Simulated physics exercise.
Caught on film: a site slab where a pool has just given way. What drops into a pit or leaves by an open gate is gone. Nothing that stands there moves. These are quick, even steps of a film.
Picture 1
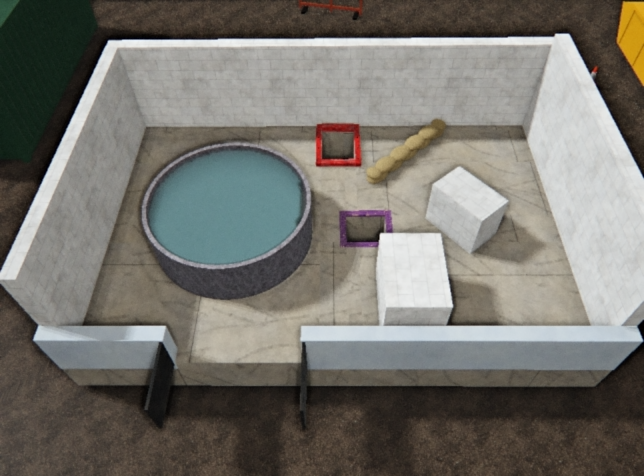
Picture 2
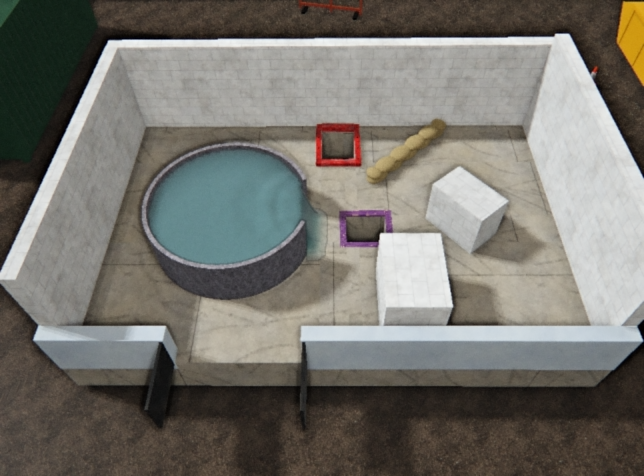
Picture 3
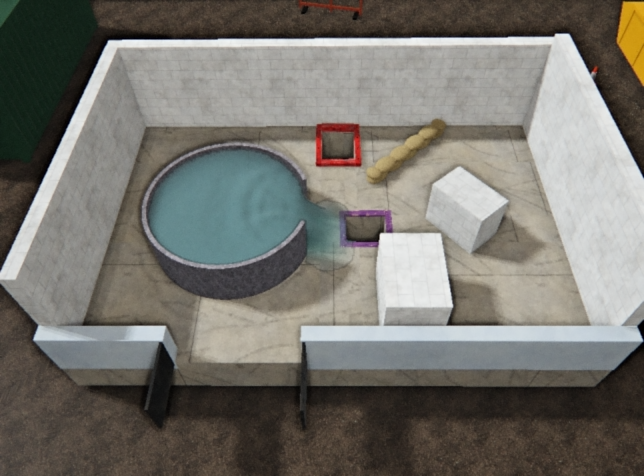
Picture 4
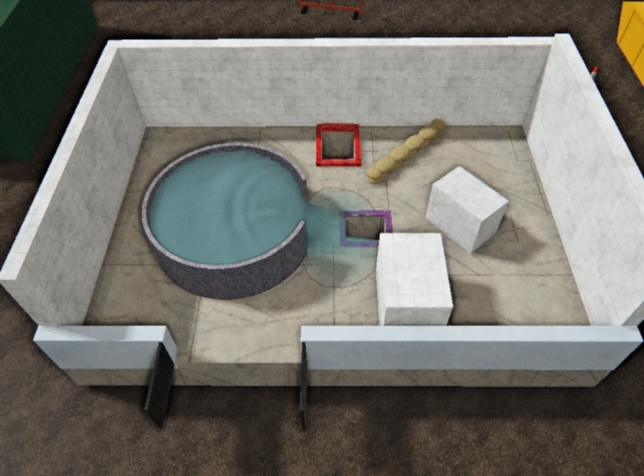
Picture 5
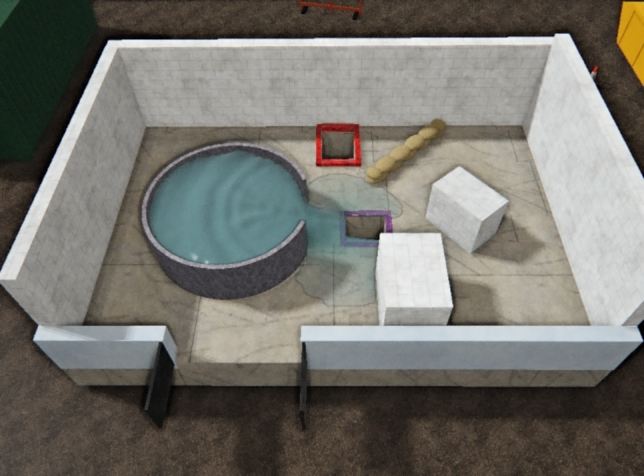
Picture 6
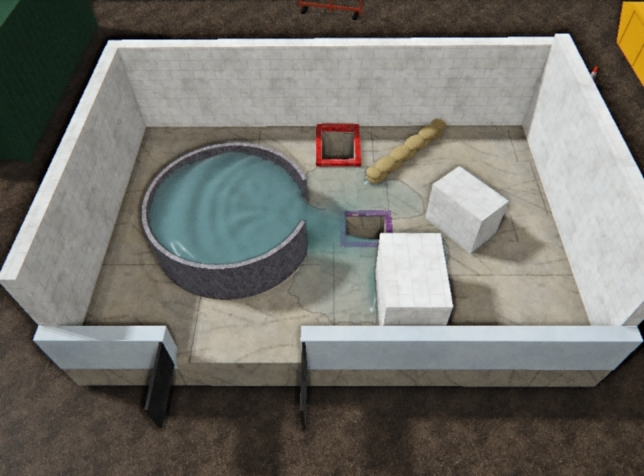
On a walled building slab, a round pool full of still water opened on its right side, and water poured through the gap, spreading thinly around the purple-edged pit and toward the white blocks.
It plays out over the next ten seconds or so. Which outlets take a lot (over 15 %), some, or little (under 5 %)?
One by one: The gate takes under 5 %; the red pit takes under 5 %; the purple pit takes over 15 %.
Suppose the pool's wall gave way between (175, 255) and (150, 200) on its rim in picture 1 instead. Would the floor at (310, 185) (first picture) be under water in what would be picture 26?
There: Dry.
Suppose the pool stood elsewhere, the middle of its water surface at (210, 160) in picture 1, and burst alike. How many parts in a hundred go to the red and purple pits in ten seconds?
Roughly, in per cent: Red 12, purple 25.
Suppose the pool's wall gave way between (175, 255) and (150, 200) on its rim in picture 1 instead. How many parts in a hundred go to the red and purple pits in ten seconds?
Roughly, in per cent: Red 6, purple 14.
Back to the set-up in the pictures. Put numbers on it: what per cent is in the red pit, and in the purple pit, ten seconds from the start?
Near 0 and 42 in a hundred.
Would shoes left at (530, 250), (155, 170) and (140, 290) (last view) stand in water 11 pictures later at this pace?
In turn: Flooded, not flooded, free of water.
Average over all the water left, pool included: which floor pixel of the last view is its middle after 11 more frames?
Roughly at (277, 235).
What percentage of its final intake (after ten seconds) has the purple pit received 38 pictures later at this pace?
I make it 75 per cent.
A moment on, water covers 25 % of the floor; the gate 0 %, the red pit 0 %, the purple pit 9 %.
Next, water covers 45 % of the floor; the gate 0 %, the red pit 0 %, the purple pit 15 %.
Then, water covers 60 % of the floor; the gate 0 %, the red pit 0 %, the purple pit 22 %.
Later, water covers 70 % of the floor; the gate 1 %, the red pit 0 %, the purple pit 32 %.
In the end, water covers 85 % of the floor; the gate 1 %, the red pit 0 %, the purple pit 41 %.
